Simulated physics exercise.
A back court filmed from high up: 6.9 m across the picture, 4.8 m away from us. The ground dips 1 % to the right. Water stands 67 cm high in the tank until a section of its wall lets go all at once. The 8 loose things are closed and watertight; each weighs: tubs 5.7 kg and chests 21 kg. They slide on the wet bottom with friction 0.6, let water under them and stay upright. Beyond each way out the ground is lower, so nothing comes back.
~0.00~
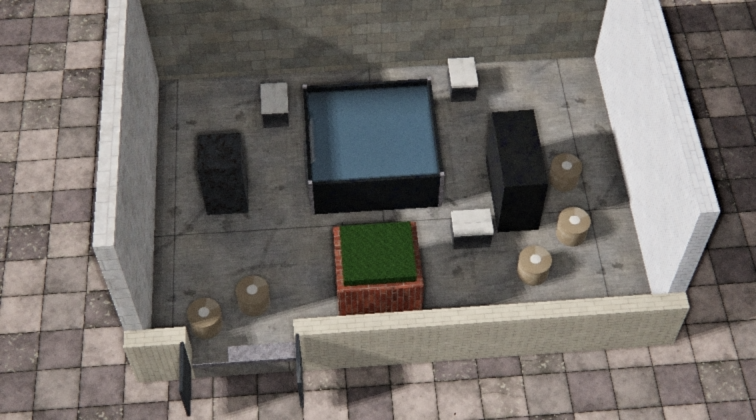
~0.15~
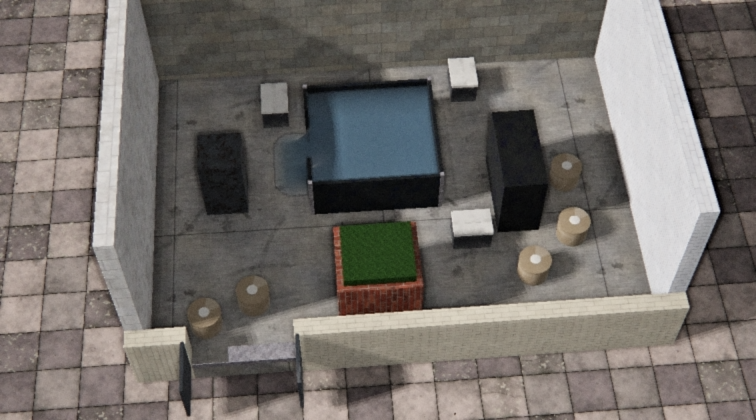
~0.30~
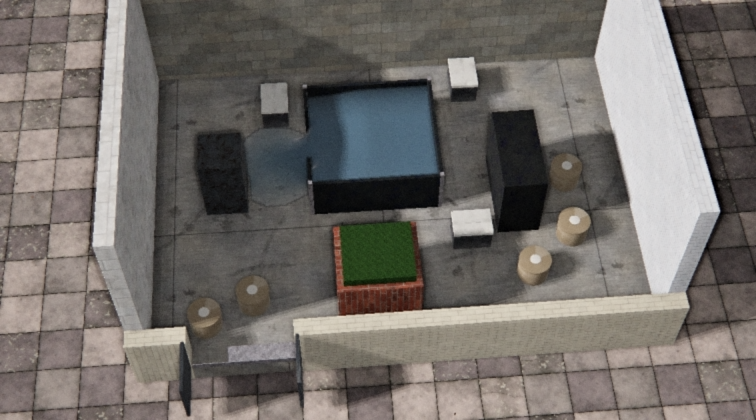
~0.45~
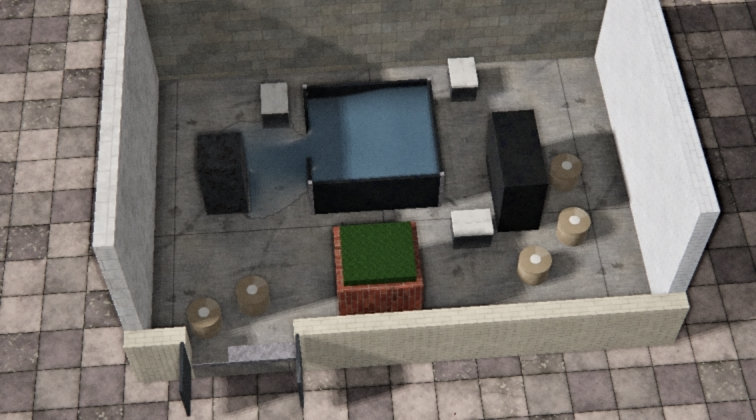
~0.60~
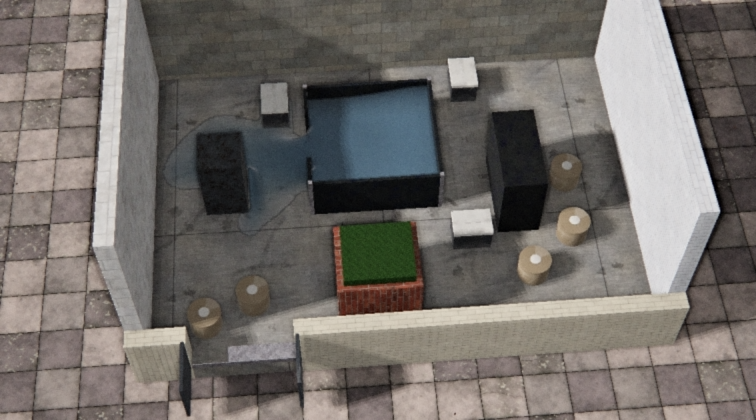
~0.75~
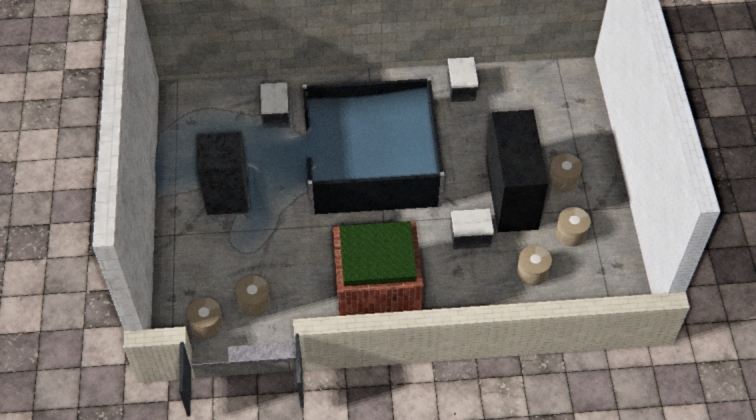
To begin with, a blue pool of water sits inside a dark-walled tank in a walled court, among dark blocks, pale boxes and round tubs. Water then emerges through the tank's left side, reaches the dark block there, and spreads around it toward the left wall, while the objects stay still.
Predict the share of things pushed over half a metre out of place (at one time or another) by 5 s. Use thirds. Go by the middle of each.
Share: Between one and two thirds.
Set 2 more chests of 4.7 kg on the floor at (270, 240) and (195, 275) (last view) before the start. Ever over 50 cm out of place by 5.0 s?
In that order: Past it, more.
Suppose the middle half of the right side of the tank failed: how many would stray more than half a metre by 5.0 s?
In that case 2 of them.
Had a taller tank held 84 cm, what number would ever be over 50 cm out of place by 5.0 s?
In that case 3 of them.
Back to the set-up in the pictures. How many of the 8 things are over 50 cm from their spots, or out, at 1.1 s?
I count 0.
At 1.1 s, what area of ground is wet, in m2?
About 8.5 m2.
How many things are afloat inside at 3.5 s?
0 of them.
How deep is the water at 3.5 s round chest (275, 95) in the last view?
About 10 cm.
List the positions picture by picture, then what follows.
A tub at (535, 259) rests on the ground; a chest at (274, 97), on the bottom; 3.1 m2 under water; 0 of 8 have shifted, in the first frame.
A tub at (535, 259) rests on the ground; a chest at (274, 97) rests on the ground; 3.6 m2 under water; 0 of 8 have shifted, in the second frame.
A tub at (535, 259) rests on the ground; a chest at (274, 97) rests on the ground; 4.3 m2 under water; 0 of 8 have shifted, in the third frame.
A tub at (535, 259) rests on the ground; a chest at (274, 97) rests on the ground; water covers 4.9 m2; 0 of 8 have shifted, in the fourth frame.
A tub at (535, 259), on the bottom; a chest at (274, 97), on the bottom; water covers 5.6 m2; 0 of 8 have shifted, in the fifth frame.
A tub at (535, 259) rests on the ground; a chest at (274, 97) rests on the ground; water covers 6.4 m2; 0 of 8 have shifted, in the sixth frame.
After 1.1 s 0 of 8 are over 50 cm from their spots; 0 afloat.
After 2.2 s 1 of 8 are over 50 cm from their spots; 0 afloat.
After 3.5 s 2 of 8 are over 50 cm from their spots; 0 afloat.
After 5.0 s 3 of 8 are over 50 cm from their spots, and 3 have been at some point; 0 afloat.
